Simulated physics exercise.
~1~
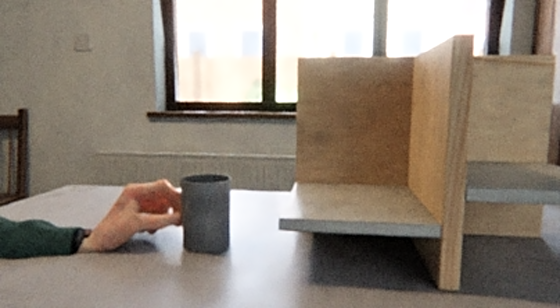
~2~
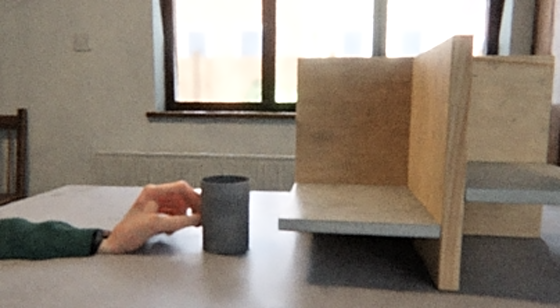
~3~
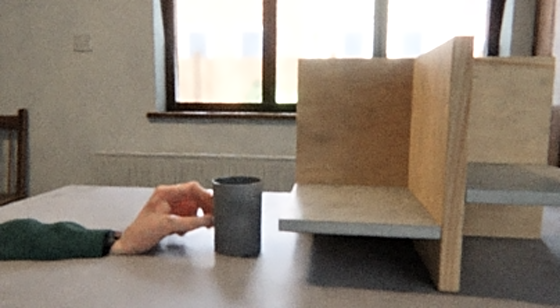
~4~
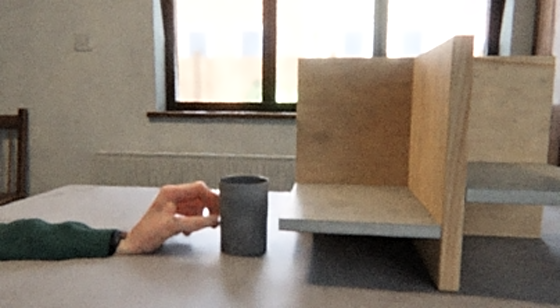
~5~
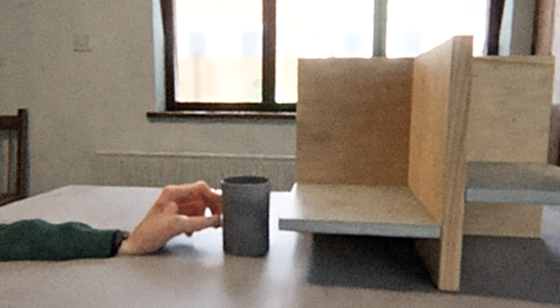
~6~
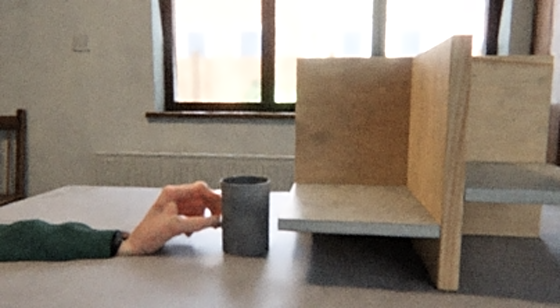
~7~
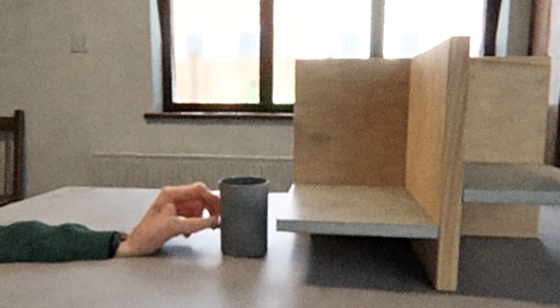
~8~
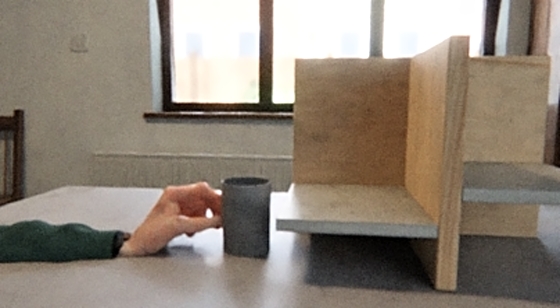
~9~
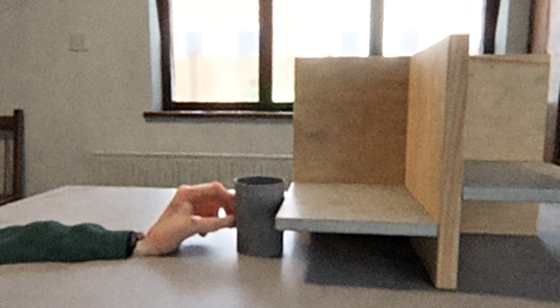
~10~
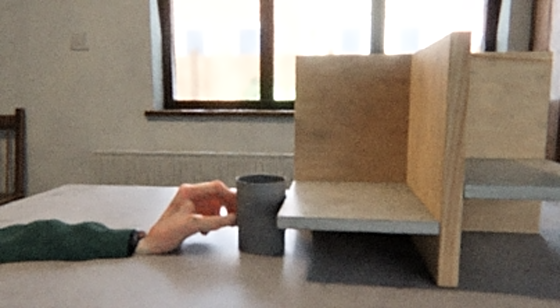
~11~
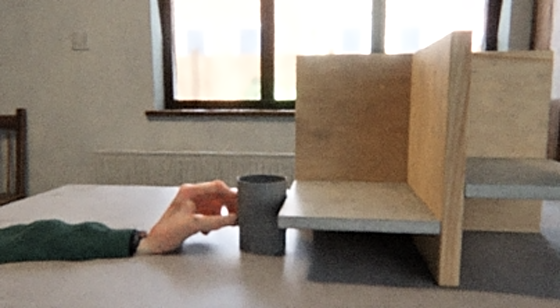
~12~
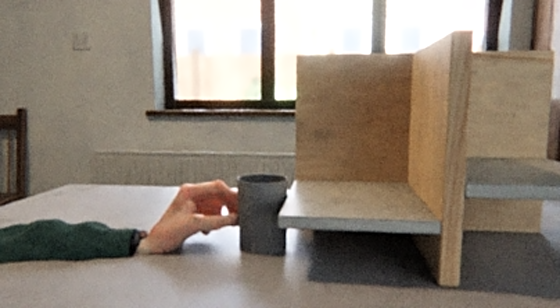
A grey beaker, pushed right by a hand, stops against the low shelf's edge.
